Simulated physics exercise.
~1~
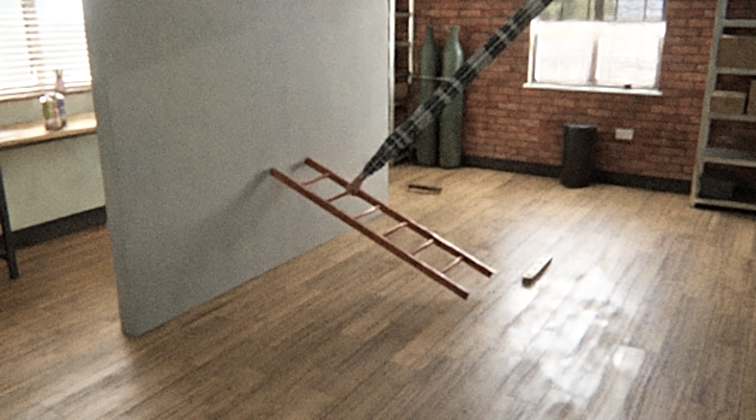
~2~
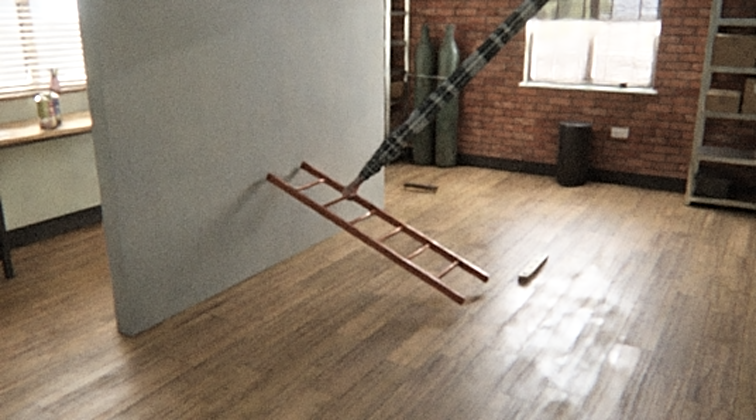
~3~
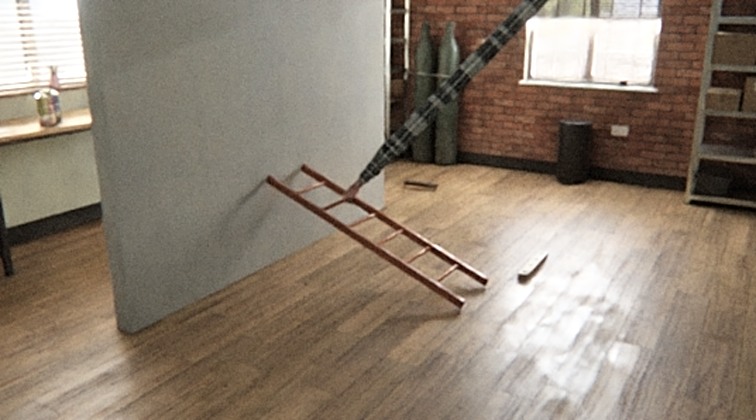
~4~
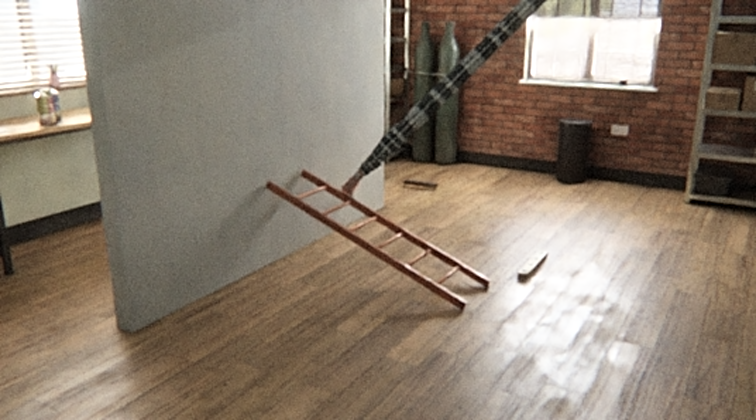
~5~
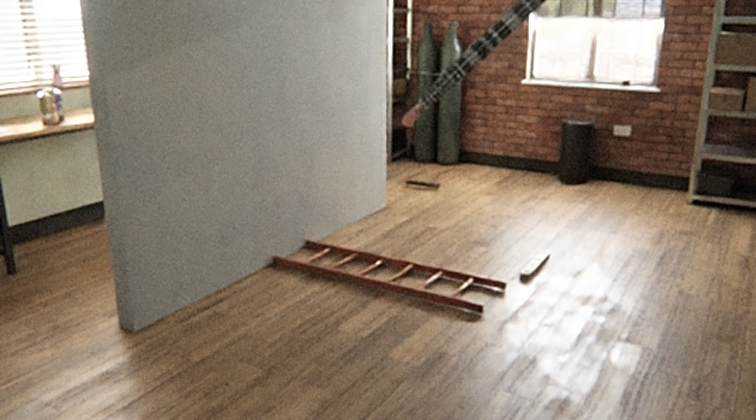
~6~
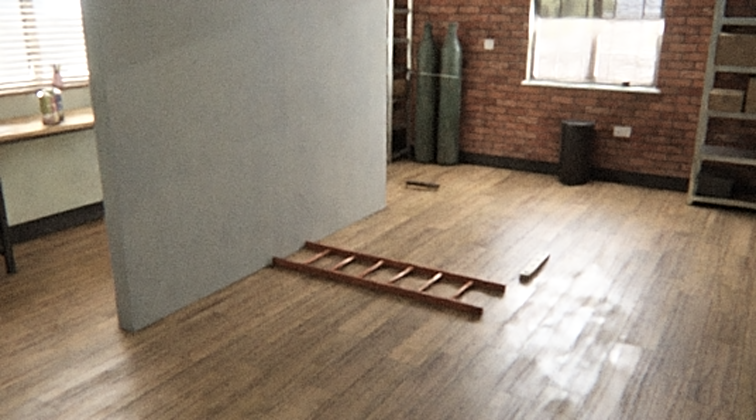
A reddish-brown ladder leaning on a grey panel slides down flat after a hand releases it.
